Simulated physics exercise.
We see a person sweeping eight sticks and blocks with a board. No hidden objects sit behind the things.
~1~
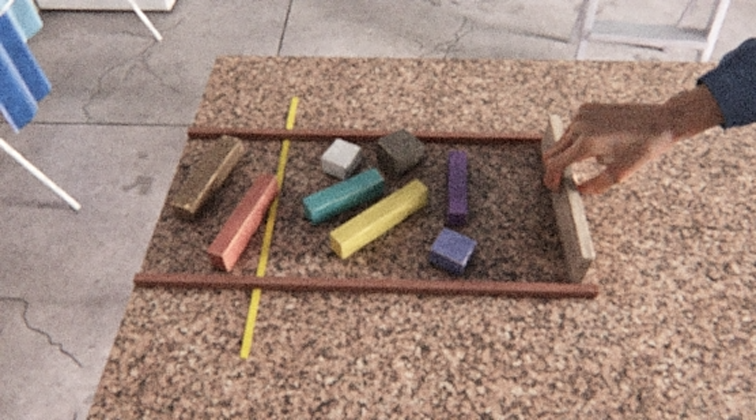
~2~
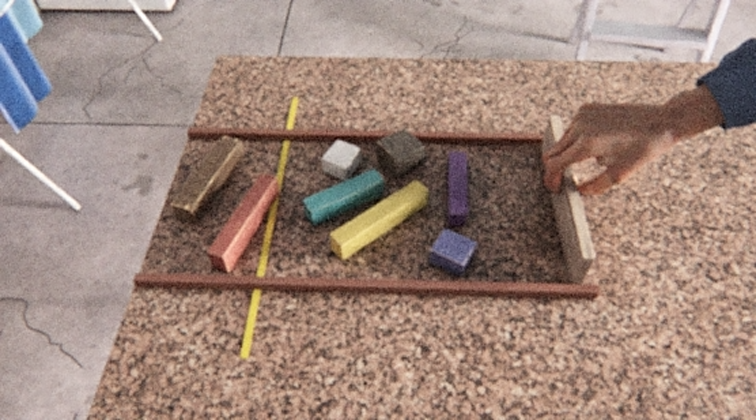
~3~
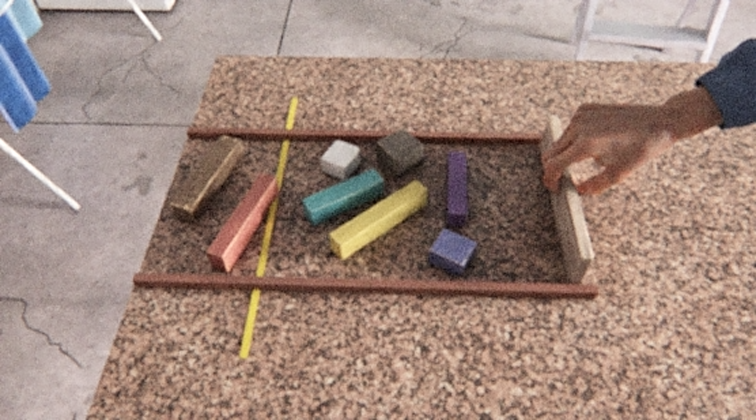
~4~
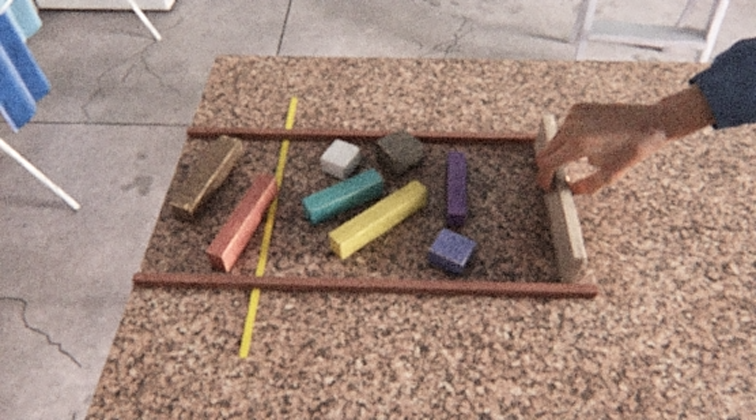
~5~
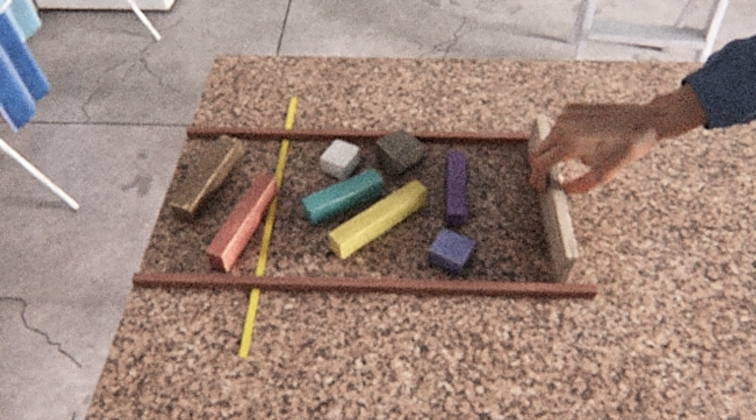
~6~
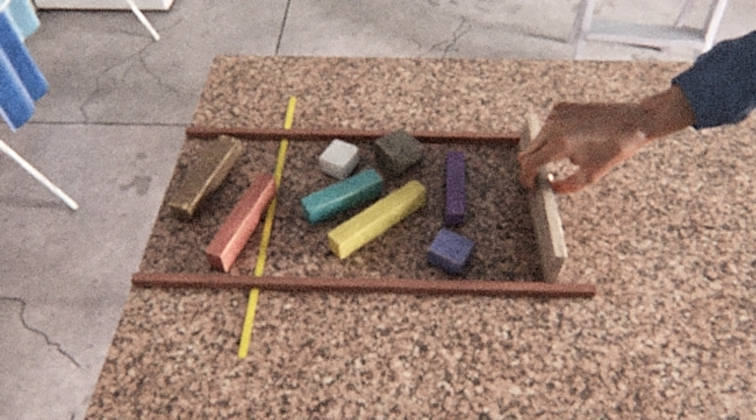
A hand in a dark blue sleeve grips an upright wooden board on a speckled granite surface, seen from above at an angle, with grey paving behind. Between two reddish rails lie brown and red bars near a yellow strip at left, then white, black, turquoise, yellow, purple and blue pieces rightward. The hand slides the board slightly left, while the pieces and view stay practically still.
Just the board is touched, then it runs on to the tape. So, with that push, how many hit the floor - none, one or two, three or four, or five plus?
I'd say none.
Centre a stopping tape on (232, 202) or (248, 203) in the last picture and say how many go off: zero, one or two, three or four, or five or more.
Taking the two tapes in that order, the answers are either one or two and one or two.
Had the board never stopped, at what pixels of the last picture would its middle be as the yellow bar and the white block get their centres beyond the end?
Yellow bar over the end: About (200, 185). White block over the end: About (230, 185).
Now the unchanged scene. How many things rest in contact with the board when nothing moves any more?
Count recorded: 2.
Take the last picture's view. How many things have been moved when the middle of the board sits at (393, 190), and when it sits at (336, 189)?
The count reaches 6 first and 6 second.
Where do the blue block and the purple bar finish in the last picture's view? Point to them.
They end up close to (242, 255) and (266, 183).
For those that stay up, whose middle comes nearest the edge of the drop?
It is the brown bar.
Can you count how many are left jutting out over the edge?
That comes to 0 of them.
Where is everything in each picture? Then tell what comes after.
Brown bar (209, 177); red bar (246, 220); white block (342, 160); board (564, 194); tape (274, 203), in the first frame.
Red bar (246, 220); turquoise bar (344, 197), in the second frame.
White block (341, 160); black block (400, 153), in the third frame.
Brown bar (209, 177); purple bar (456, 187), in the fourth frame.
Red bar (245, 220); yellow bar (380, 218), in the fifth frame.
Brown bar (207, 176); red bar (244, 220); white block (340, 159); board (540, 193); tape (272, 203), in the sixth frame.
Early on, none off yet; brown bar at rest near (207, 176); red bar at rest near (244, 220); white block at rest near (340, 159).
A while later, none off yet; brown bar at rest near (207, 176); red bar at rest near (244, 220); white block travelled about its own width near (295, 161).
Finally, the number that fall off is zero.
